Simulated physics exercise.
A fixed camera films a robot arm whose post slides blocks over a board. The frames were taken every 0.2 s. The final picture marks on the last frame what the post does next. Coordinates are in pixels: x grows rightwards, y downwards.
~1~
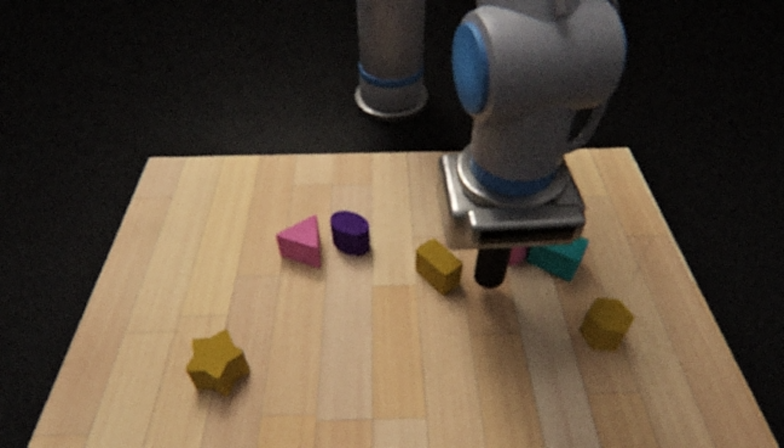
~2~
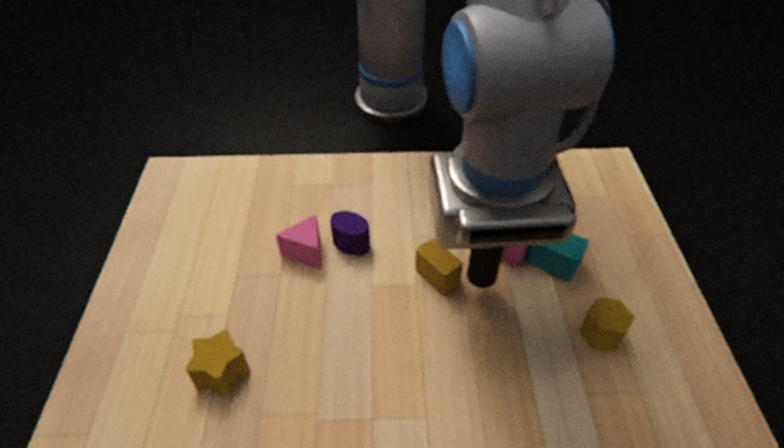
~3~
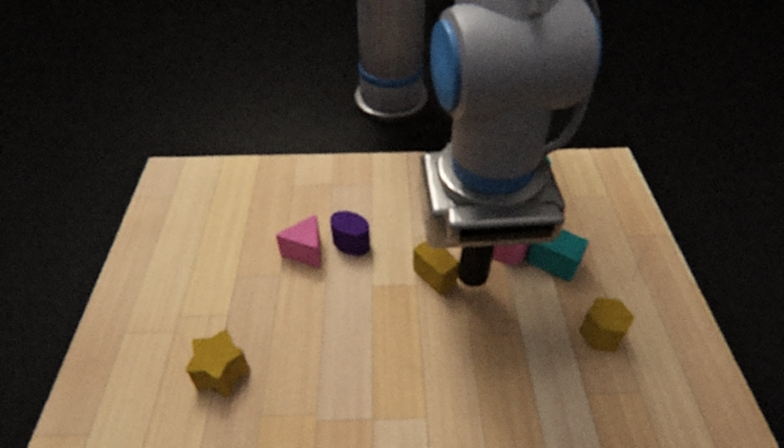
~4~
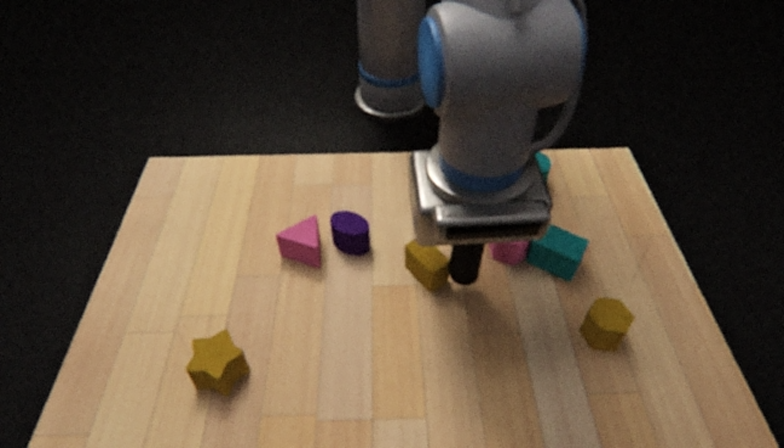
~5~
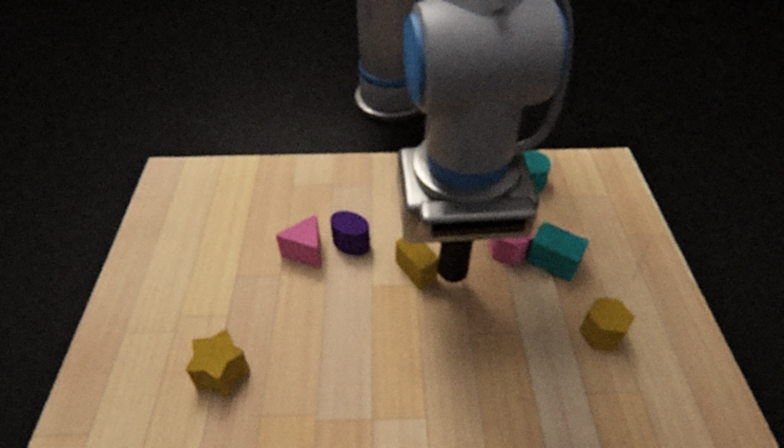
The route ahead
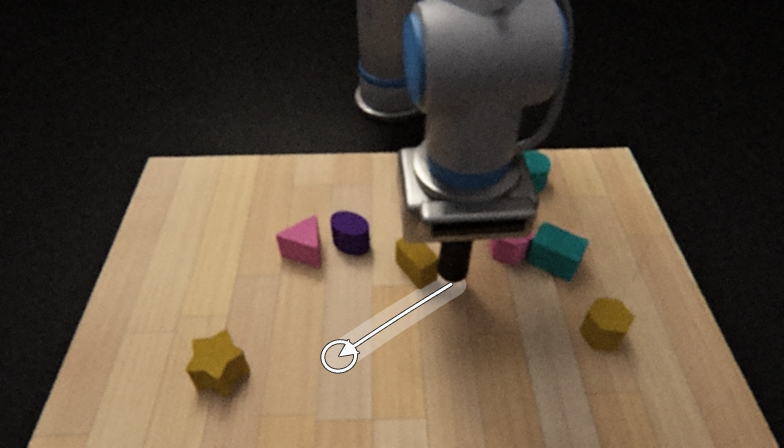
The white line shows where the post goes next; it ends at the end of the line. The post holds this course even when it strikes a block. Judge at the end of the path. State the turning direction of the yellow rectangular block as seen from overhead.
Looking down: Clockwise.
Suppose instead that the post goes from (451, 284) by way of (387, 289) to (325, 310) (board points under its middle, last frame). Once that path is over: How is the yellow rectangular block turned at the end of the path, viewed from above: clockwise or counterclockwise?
Clockwise from above.
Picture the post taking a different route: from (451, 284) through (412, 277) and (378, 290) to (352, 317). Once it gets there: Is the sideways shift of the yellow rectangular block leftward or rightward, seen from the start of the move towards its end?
The right.
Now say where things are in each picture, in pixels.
The first picture shows post's lower end (489, 277); yellow rectangular block (439, 256); pink six-sided block hidden.
The second picture shows post (482, 276); blocks still.
The third picture shows post (473, 275); yellow rectangular block (436, 255).
The fourth picture shows post (464, 274); yellow rectangular block (427, 253).
The fifth picture shows post (453, 271); yellow rectangular block (417, 250); pink six-sided block hidden.
Drawn move, in a line from (451, 284) to (339, 356).
What follows on the original path. One third of the way, post (416, 293); yellow rectangular block (406, 252), turned 40° clockwise.
Two thirds of the way, post (378, 318); yellow rectangular block (406, 252), turned 40° clockwise.
At the end, post (337, 344); yellow rectangular block (406, 252), turned 40° clockwise; pink six-sided block still.
